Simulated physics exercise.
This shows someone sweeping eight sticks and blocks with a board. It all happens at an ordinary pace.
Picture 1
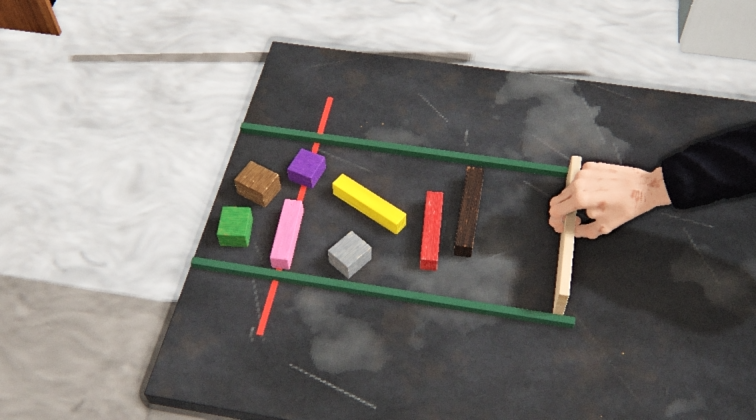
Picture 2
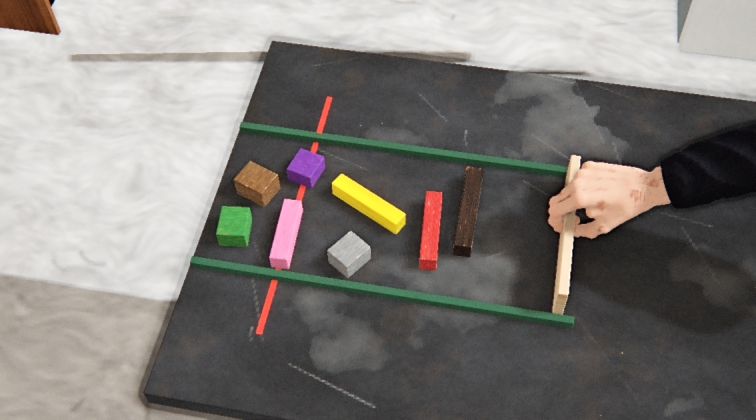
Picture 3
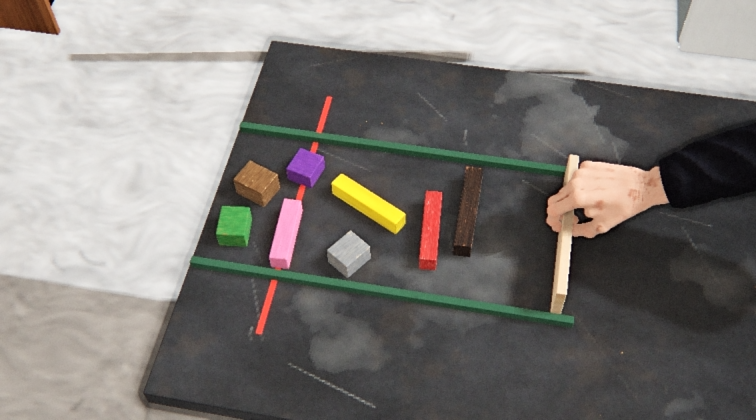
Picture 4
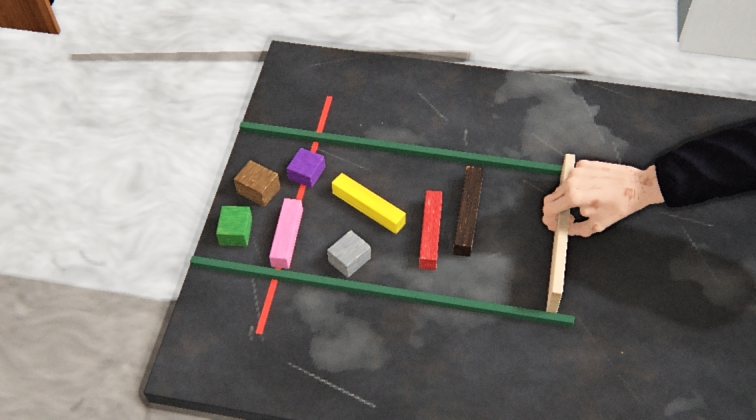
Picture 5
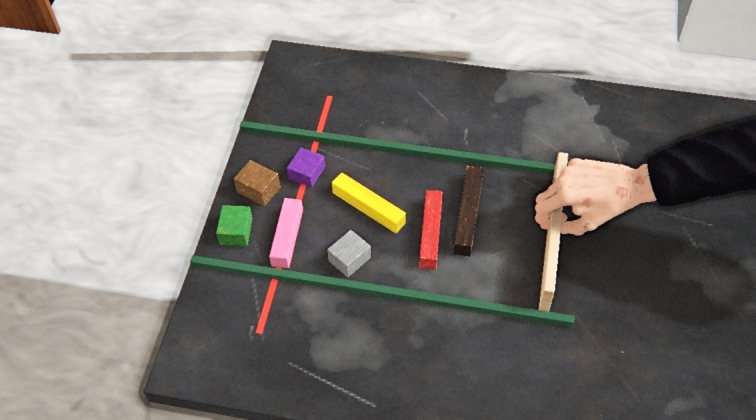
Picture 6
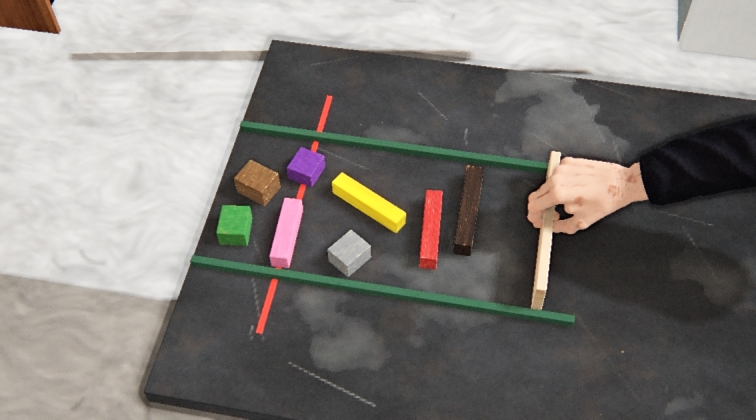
A hand sliding a wooden board slightly left between green rails, with eight coloured sticks and blocks lying still on a dark slab.
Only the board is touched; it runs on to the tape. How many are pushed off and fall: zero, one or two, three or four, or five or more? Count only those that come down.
In the end the number that fall off is one or two.
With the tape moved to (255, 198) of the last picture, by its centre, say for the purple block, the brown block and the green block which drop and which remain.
The purple block does not fall, the brown block comes down, the green block is lost.
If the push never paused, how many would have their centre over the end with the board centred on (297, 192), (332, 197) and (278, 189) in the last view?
Past the end: 1, 0 and 3.
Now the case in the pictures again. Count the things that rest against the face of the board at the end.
That makes 1.
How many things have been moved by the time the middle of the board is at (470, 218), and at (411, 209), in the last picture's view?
At the one place 1, at the other 5.
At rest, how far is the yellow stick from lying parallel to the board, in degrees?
About 0°.
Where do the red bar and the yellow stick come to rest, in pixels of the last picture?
The red bar at (269, 206), the yellow stick at (257, 192).
Soon after, none off yet; green block at rest near (235, 225); brown block at rest near (257, 183); purple block at rest near (306, 167).
Then, none off yet; green block at rest near (235, 225); brown block at rest near (257, 183); purple block moved about its own width near (287, 153).
At rest, the number that fall off is one or two; fallen, green block.
